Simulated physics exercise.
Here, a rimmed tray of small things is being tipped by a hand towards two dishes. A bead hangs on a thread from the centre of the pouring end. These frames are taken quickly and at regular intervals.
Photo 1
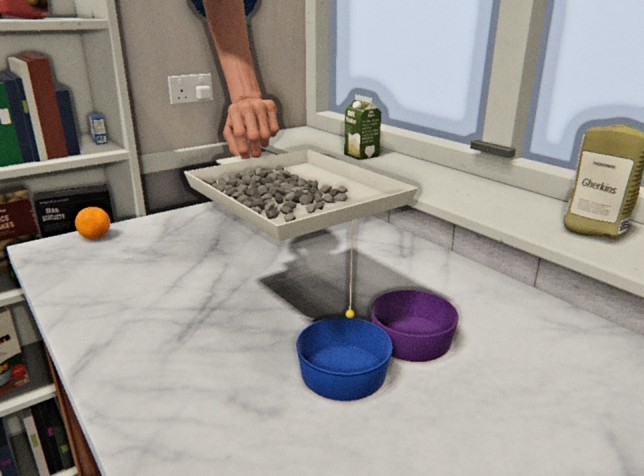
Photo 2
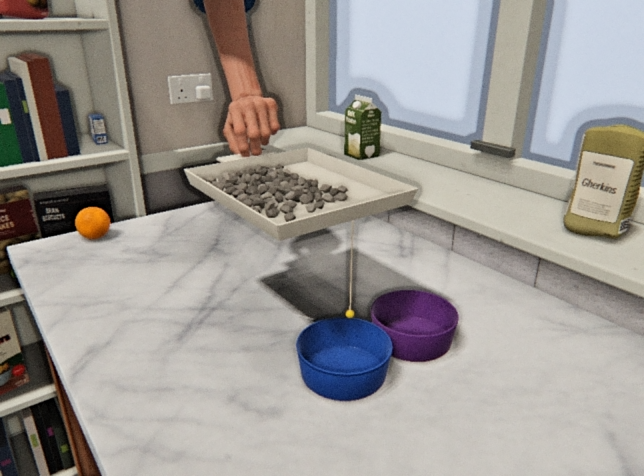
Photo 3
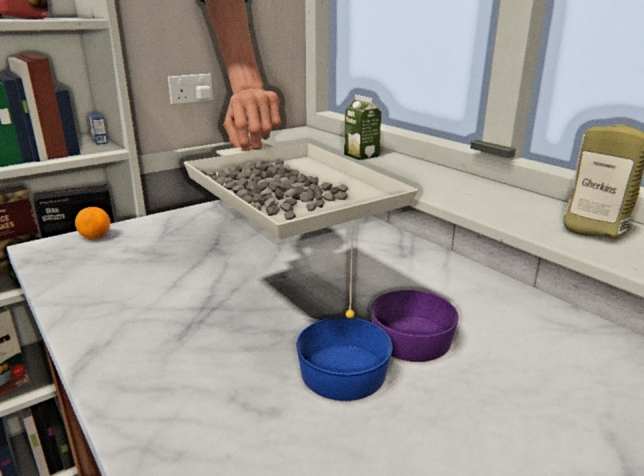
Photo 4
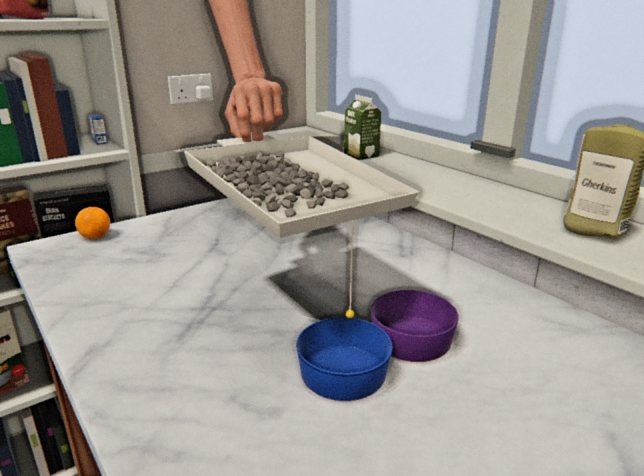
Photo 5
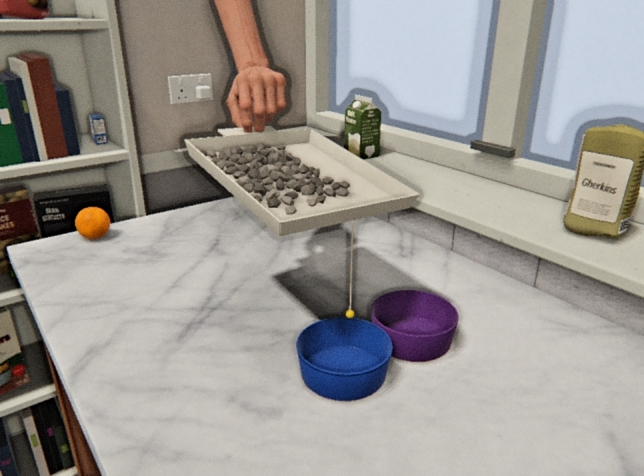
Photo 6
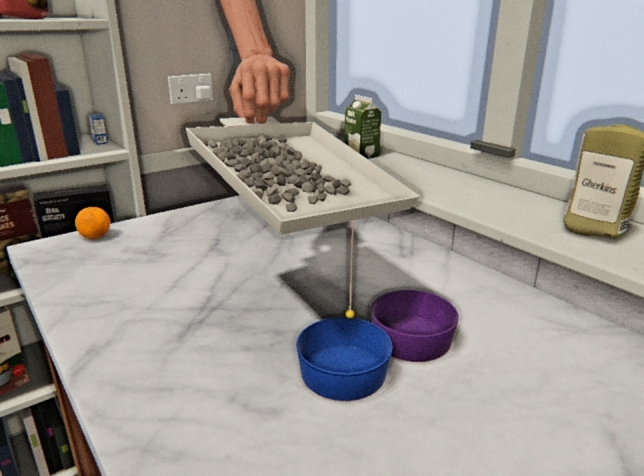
On a marble counter, a hand slowly tilting a tray of grey gravel slightly, right corner lowest, above blue and purple dishes.
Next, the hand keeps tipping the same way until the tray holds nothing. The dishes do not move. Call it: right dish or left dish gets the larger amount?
Right dish.
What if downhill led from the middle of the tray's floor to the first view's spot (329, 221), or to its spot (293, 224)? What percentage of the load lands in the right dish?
Respectively 0 % and 0 %.
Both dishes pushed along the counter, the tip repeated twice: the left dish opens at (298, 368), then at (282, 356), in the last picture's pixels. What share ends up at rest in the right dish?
First position: Some 50 %; second position: Some 30 %.
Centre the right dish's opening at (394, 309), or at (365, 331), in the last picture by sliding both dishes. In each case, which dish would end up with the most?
Try 1 - the dish at right; try 2 - the dish at right.
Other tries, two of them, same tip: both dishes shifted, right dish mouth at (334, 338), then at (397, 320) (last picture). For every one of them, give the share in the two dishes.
Close to 10 in a hundred, then close to 80 in a hundred.
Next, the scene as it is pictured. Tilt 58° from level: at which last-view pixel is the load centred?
I'd mark the middle close to (372, 196).
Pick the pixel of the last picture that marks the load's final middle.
Roughly at (412, 335), give or take.
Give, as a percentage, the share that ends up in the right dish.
Close to 70 in every hundred pieces.
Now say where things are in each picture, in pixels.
Corners of the pouring end at (279, 223) and (412, 188), level; middle of the load at (271, 188), bits of gravel; left dish at (375, 380); right dish at (446, 343); bead on its thread at (350, 314), in the first picture.
Corners of the pouring end at (279, 223) and (412, 188), level; middle of the load at (271, 186), in the second picture.
Corners of the pouring end at (280, 222) and (412, 189), tipped barely, lowest at the right corner; middle of the load at (271, 182), in the third picture.
Corners of the pouring end at (281, 220) and (413, 191), tipped a little, lowest at the right corner; middle of the load at (272, 176), in the fourth picture.
Corners of the pouring end at (282, 219) and (414, 193), tipped a little, lowest at the right corner; middle of the load at (272, 170), in the fifth picture.
Corners of the pouring end at (283, 218) and (414, 195), tipped a little, lowest at the right corner; middle of the load at (274, 164); left dish at (375, 380); right dish at (446, 343), in the sixth picture.
Soon after the last picture, tray tipped steeply; nearly all on the tray; a stray few in the right dish; a small part in the air.
A little later, tray tipped right over; about half on the tray; a small part in the left dish; about a quarter in the right dish; a stray few outside both; about a quarter in the air.
Later still, tray tipped past a quarter turn; about a quarter in the left dish; most in the right dish; a small part outside both.
At rest, tray tipped past a quarter turn; about a quarter in the left dish; most in the right dish; a small part outside both.
